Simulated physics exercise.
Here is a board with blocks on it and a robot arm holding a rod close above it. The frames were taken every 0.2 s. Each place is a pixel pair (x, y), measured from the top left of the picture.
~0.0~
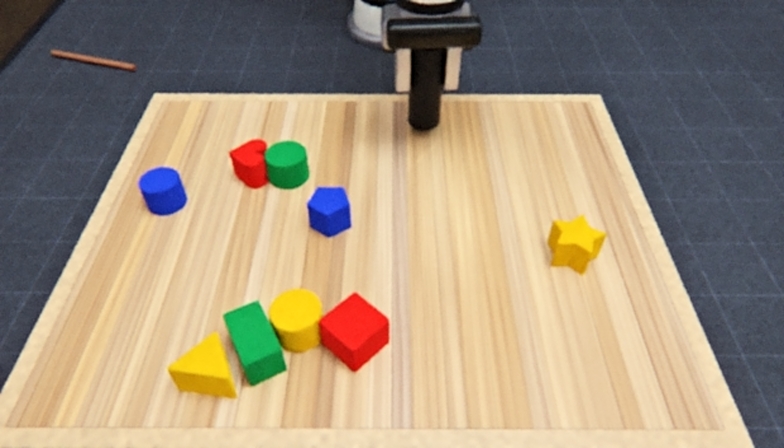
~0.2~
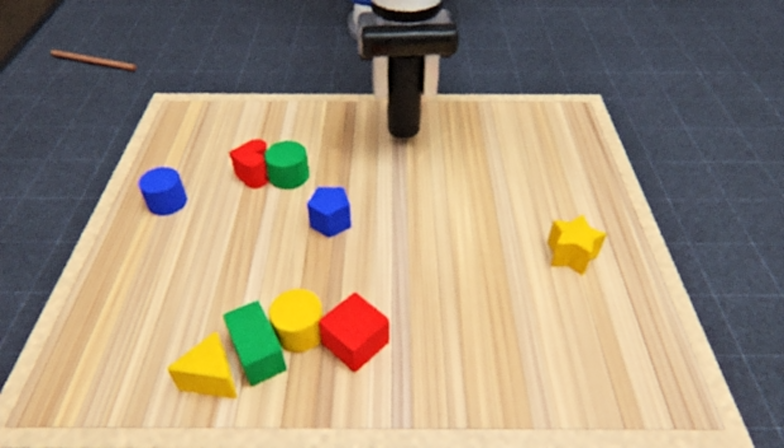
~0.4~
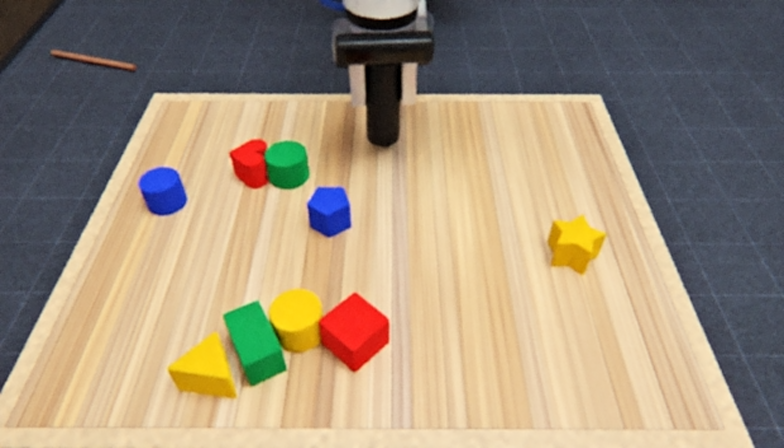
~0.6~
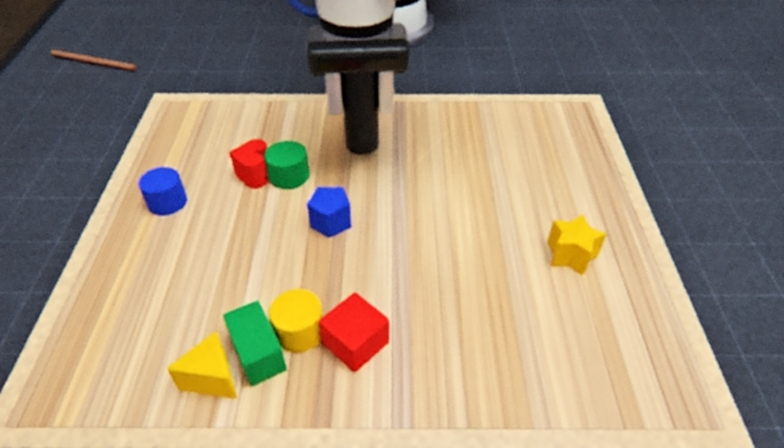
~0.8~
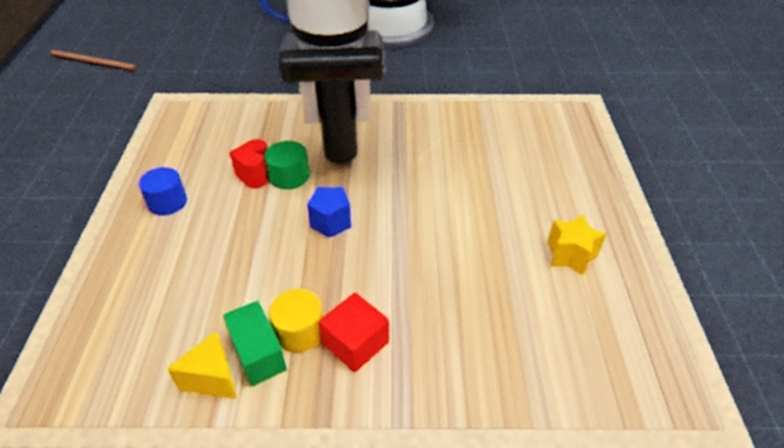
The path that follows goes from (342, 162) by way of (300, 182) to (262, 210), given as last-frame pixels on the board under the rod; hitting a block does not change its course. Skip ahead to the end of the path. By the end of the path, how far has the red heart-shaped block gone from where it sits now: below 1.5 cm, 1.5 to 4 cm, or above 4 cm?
It's set to move 1.5-4 cm.
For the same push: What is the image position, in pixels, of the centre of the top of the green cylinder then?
Around pixel (224, 173).
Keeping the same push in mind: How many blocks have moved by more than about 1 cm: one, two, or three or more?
Blocks that move over 1 cm: Two.
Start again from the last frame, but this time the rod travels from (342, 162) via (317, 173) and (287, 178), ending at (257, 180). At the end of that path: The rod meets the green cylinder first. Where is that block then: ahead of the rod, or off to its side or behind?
Pushed along.
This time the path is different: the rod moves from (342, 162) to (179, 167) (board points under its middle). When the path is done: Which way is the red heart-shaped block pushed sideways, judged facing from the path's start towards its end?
Pushed left.
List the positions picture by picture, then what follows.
Tip of the rod (424, 122), middles of tops, red heart-shaped block (250, 151), green cylinder (285, 153), blue five-sided block (329, 199), in the first picture.
Rod (404, 130), nothing pushed, in the second picture.
Rod (383, 138), nothing pushed, in the third picture.
Rod (363, 146), nothing pushed, in the fourth picture.
Rod (341, 154), red heart-shaped block (250, 151), green cylinder (285, 153), blue five-sided block (329, 199), in the fifth picture.
On the path given first. One third of the way, rod (311, 168); red heart-shaped block (238, 152), turned 15° clockwise; green cylinder (270, 158).
Two thirds of the way, rod (284, 183); red heart-shaped block (220, 151), turned 40° clockwise; green cylinder (241, 166).
At the end, rod (260, 202); red heart-shaped block (217, 150), turned 55° clockwise; green cylinder (224, 173); blue five-sided block unmoved.
